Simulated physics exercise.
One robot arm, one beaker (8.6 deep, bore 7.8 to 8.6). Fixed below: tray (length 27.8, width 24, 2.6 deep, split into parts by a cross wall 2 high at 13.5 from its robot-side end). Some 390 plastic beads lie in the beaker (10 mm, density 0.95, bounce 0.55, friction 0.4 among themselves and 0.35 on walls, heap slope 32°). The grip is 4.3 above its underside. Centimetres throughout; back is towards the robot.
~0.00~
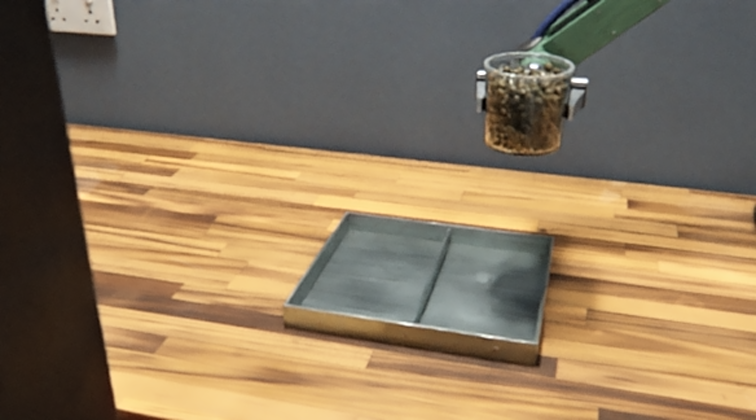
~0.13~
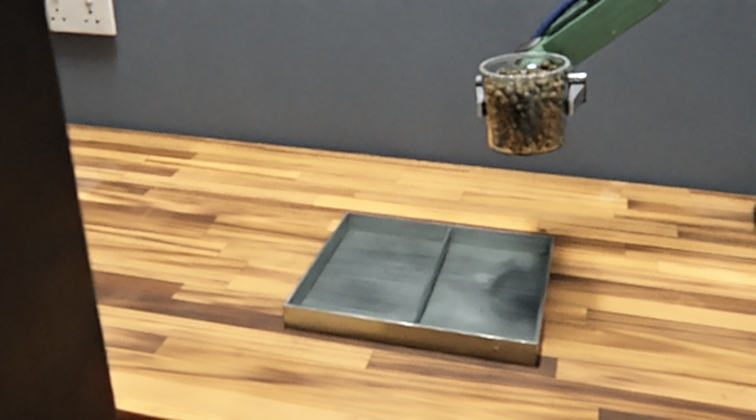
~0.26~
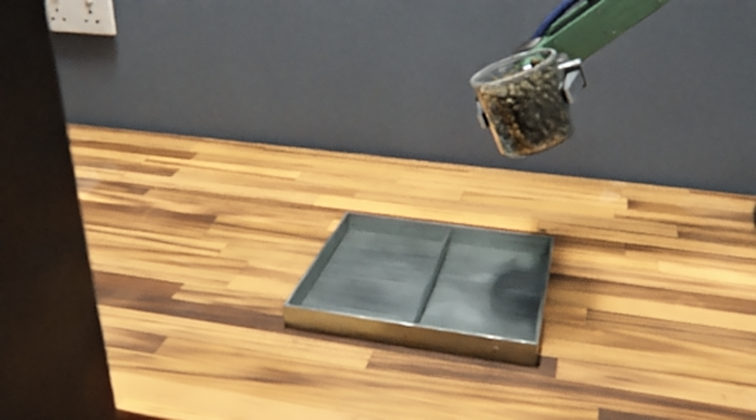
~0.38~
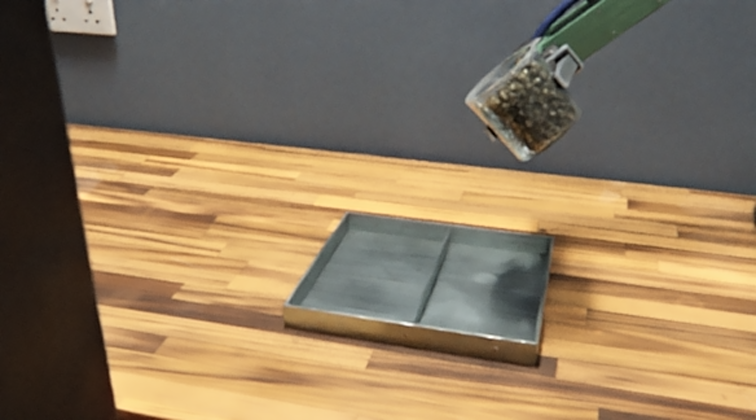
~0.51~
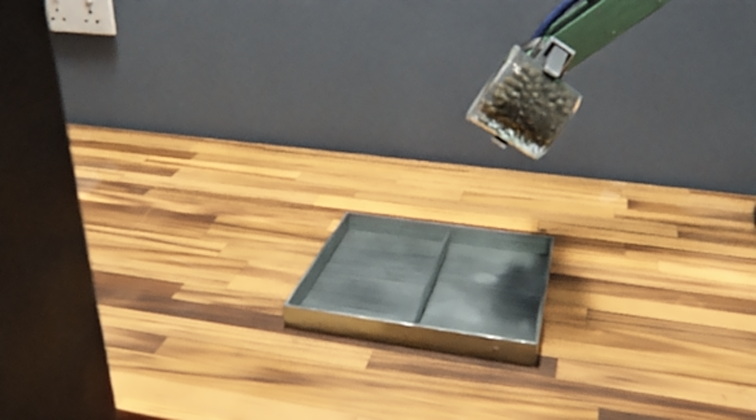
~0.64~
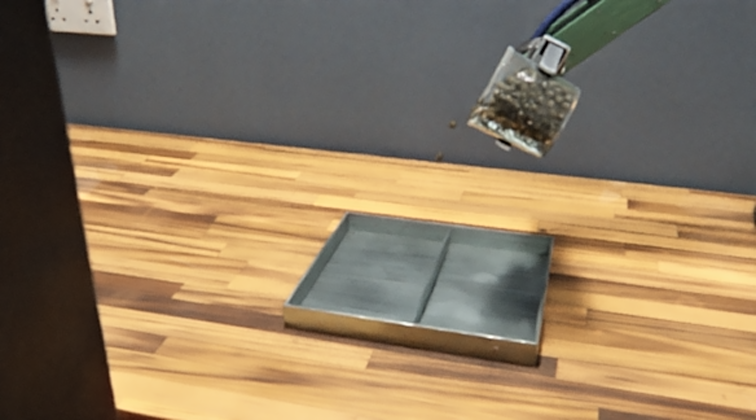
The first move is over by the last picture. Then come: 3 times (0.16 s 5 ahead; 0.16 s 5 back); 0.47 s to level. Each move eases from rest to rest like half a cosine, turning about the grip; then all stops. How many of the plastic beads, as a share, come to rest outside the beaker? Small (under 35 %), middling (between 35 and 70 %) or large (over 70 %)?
Share outside the beaker: Middling (between 35 and 70 %).
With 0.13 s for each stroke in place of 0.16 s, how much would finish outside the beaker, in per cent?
Then about 65 per cent.
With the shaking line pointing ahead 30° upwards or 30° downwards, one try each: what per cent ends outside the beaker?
Some 65 and 30 per cent.
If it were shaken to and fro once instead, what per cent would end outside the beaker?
It would be near 30 per cent.
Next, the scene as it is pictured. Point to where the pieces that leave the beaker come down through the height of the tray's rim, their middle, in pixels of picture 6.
Near (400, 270).
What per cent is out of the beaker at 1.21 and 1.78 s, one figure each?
In turn: 35, 55.
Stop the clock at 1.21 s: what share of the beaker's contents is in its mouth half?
Roughly 55 per cent.
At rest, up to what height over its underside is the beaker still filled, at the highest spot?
Some 6.5 cm.
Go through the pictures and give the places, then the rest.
In the first frame, beaker middle at (526, 106), level; upper third of the load around (526, 89), from x 490 to 560, top at y 65; 390 in the beaker.
In the second frame, beaker middle at (526, 106), tilted 6° forward; upper third of the load around (526, 88), from x 490 to 560, top at y 65.
In the third frame, beaker middle at (526, 106), tilted 23° forward; upper third of the load around (529, 89), from x 485 to 565, top at y 60.
In the fourth frame, beaker middle at (526, 106), tilted 43° forward; upper third of the load around (529, 88), from x 480 to 570, top at y 65.
In the fifth frame, beaker middle at (526, 106), tilted 60° forward; upper third of the load around (529, 89), from x 480 to 570, top at y 70.
In the sixth frame, beaker middle at (526, 106), tilted 66° forward; upper third of the load around (530, 90), from x 440 to 570, top at y 75; 388 in the beaker, 2 in flight or on a rim.
After 1.21 s, tilted 66° forward, highest piece 26 above the table; 247 in the beaker, 71 in the far-side part, 20 in the robot-side part, 1 on the table or floor, 51 in flight or on a rim.
After 1.78 s, tilted 44° forward, highest piece 26 above the table; 180 in the beaker, 134 in the far-side part, 65 in the robot-side part, 8 on the table or floor, 3 in flight or on a rim.
After 2.27 s, level, highest piece 27 above the table; 180 in the beaker, 139 in the far-side part, 63 in the robot-side part, 8 on the table or floor.
After 3.32 s, level, highest piece 27 above the table; 180 in the beaker, 139 in the far-side part, 63 in the robot-side part, 8 on the table or floor.
At rest, 180 in the beaker, 139 in the far-side part, 63 in the robot-side part, 8 on the table or floor. That is 54 % outside the beaker.
